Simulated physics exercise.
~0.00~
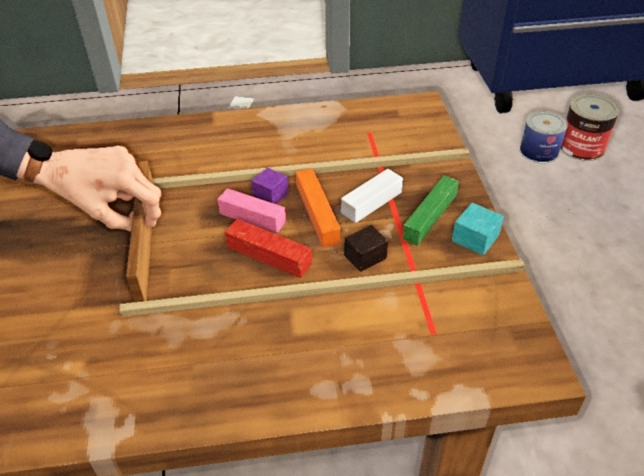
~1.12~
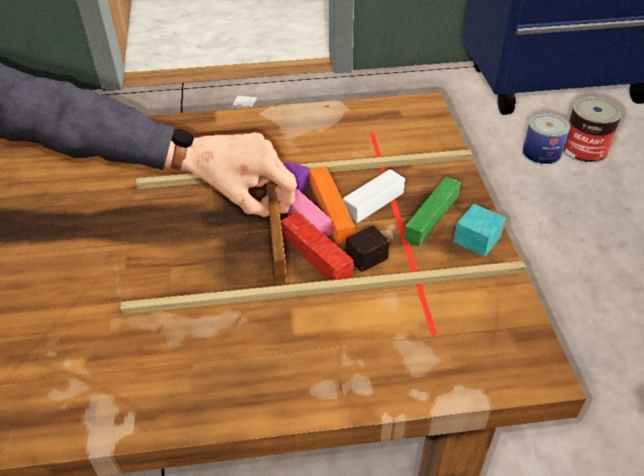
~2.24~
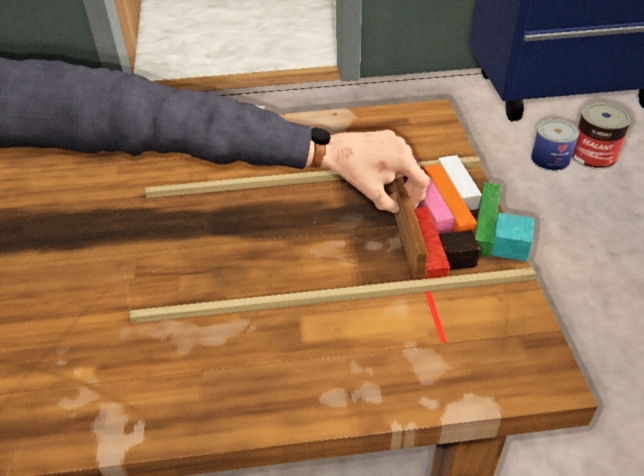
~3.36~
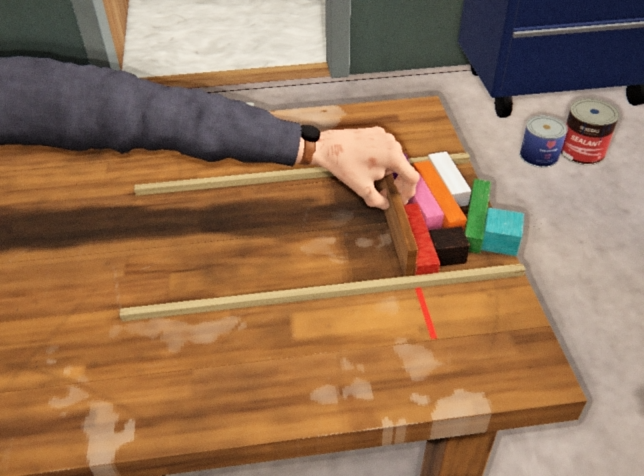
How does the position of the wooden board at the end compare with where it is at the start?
At the start the board stands near the left ends of the rails, to the left of all the pieces. By the end it is much farther right, at the red line, close behind the bunched pieces.
A hand in a dark sleeve holds an upright wooden board at the left of a scatter of coloured blocks and bars on a wooden table, seen from above at an angle. The pieces, among them red, pink, orange, white, black, green and turquoise ones, lie between two pale rails, with a red line crossing the table and two cans on the floor beyond. The hand slides the board right, bunching the nearer pieces together. It pushes on to the red line, crowding the green and turquoise pieces toward the right edge. There the board stops, and nothing falls off.
